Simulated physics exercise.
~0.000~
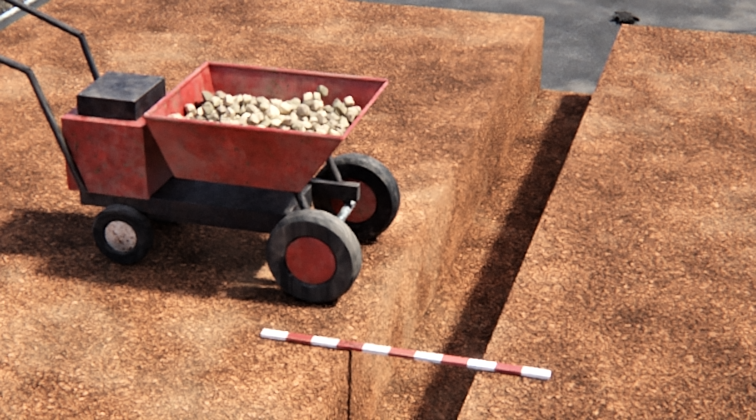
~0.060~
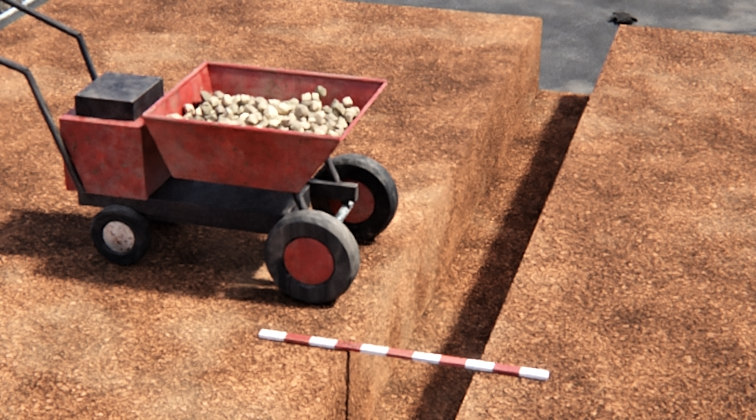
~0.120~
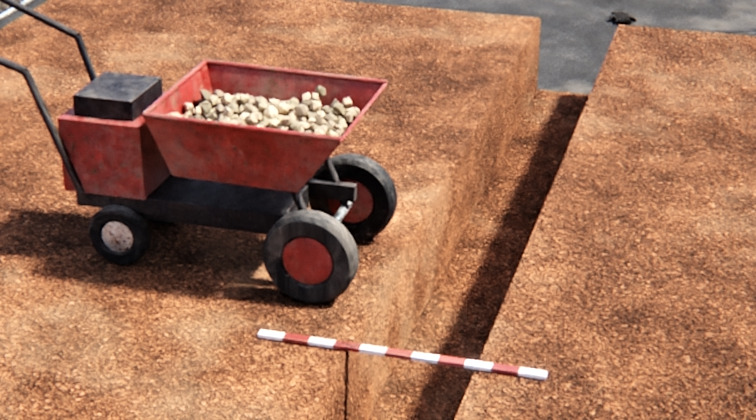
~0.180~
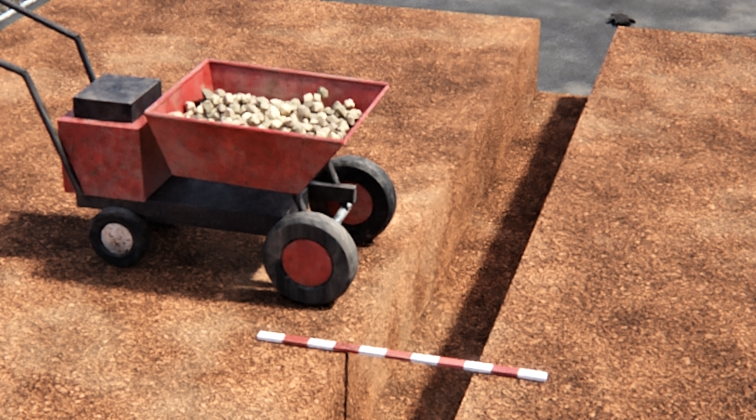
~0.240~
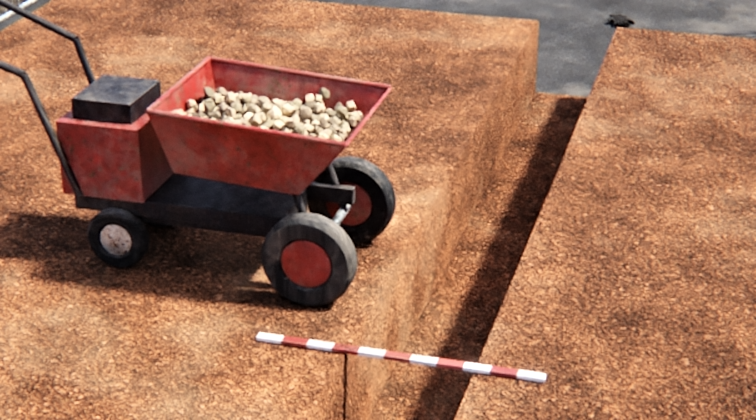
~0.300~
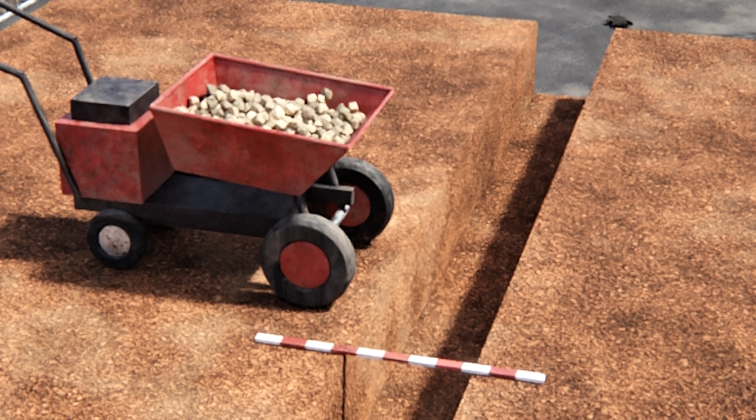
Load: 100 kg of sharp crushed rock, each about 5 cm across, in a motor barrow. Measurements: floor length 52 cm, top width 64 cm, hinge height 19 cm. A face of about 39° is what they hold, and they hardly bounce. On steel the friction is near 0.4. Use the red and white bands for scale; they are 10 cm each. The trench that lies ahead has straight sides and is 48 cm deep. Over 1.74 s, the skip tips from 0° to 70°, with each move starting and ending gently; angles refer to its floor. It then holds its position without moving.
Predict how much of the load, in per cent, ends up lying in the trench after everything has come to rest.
Roughly 66 per cent of it.
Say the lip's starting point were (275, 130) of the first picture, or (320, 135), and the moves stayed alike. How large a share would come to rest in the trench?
Close to 80 percent in the first case, 80 percent in the second.
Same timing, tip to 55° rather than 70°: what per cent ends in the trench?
Trench share: Approx. 5%.
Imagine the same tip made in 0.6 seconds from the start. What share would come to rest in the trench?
It would come to roughly 40 per cent.
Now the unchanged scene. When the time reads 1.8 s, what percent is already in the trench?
Something like 15 in a hundred.
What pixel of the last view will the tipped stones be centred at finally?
The stones end up centred near (478, 377).
After 1.3 s the floor is at 59°; 100 % in the skip; the foremost stones are at (438, 195).
After 1.8 s the floor is at 70°; 85 % in the skip, 13 % in the trench, 2 % past the trench; the foremost stones are at (531, 291).
After 2.2 s the floor is at 70°; 55 % in the skip, 31 % in the trench, 13 % past the trench; the foremost stones are at (586, 314).
After 4.1 s the floor is at 70°; 18 % in the skip, 66 % in the trench, 16 % past the trench; the foremost stones are at (614, 310).
